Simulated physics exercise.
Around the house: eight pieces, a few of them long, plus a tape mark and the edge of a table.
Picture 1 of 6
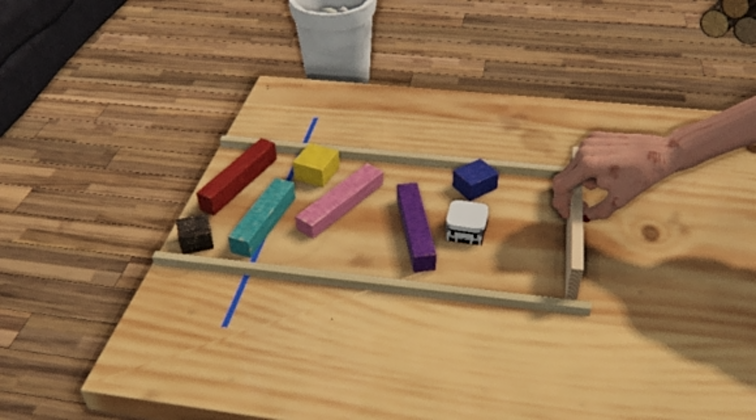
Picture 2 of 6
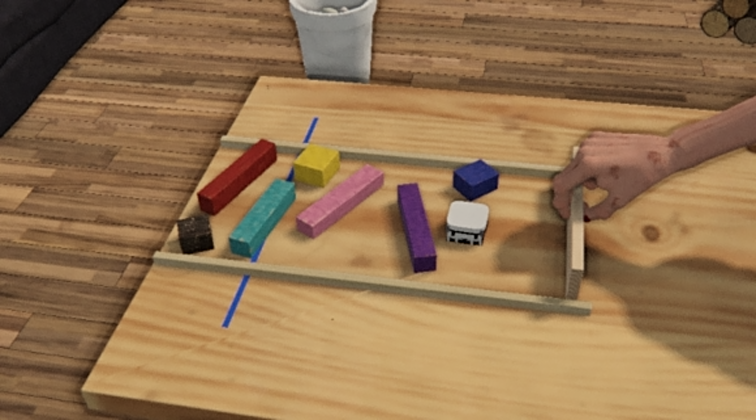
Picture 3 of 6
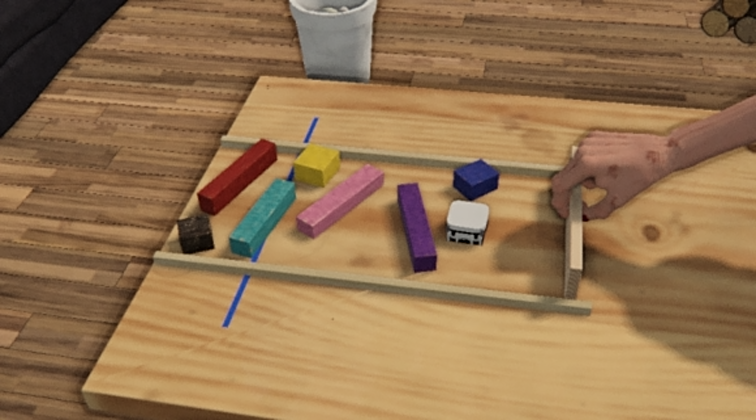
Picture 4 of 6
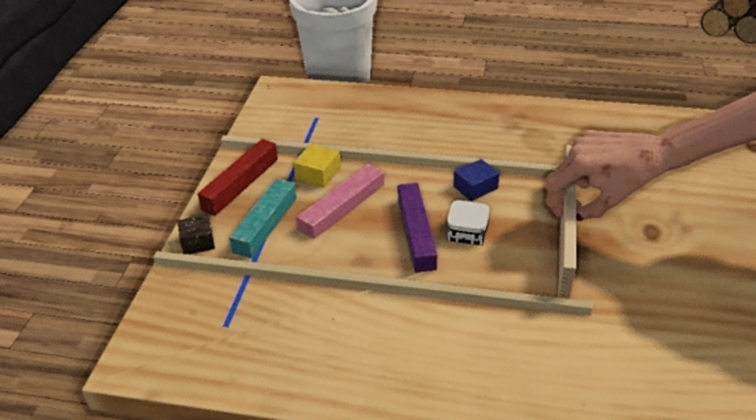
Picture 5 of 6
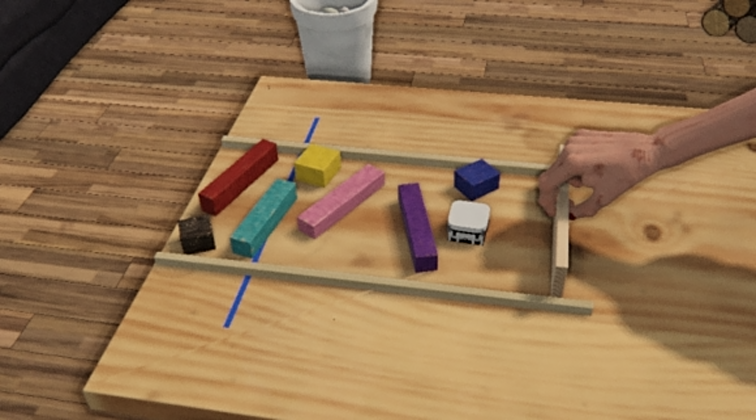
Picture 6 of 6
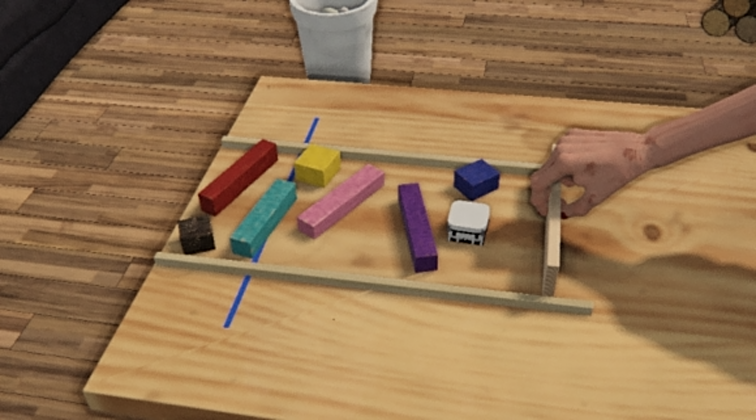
To begin with, a hand holds an upright board at the right end of two rails on a wooden table, with colored bars and small blocks lying between them near a blue line. The hand then slides the board slightly left toward the pieces, which stay where they are.
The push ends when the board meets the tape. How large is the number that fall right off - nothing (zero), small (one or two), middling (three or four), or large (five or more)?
Middling - three or four.
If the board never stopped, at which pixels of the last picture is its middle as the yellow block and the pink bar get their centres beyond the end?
(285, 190) and (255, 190), roughly.
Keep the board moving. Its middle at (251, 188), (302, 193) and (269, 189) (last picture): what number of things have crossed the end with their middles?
Going through the three places, I get 5, 1 and 4.
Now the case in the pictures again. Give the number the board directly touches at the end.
Contact count: 2.
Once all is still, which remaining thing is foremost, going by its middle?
Going by centres, it is the turquoise bar.
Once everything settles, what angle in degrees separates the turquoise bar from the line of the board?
It is near 15° out of line.
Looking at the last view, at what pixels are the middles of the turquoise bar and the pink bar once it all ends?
In the last view, the middles sit near (180, 212) and near (220, 183).
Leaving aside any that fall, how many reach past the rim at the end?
You'd get 1.
Soon after, none off yet; black block at rest near (197, 235); red bar at rest near (240, 176); turquoise bar at rest near (265, 217).
After that, none off yet; black block displaced a little near (183, 234); red bar displaced a little near (210, 173); turquoise bar displaced a little near (217, 214).
In the end, the number that fall off is three or four; gone, yellow block, red bar and black block.
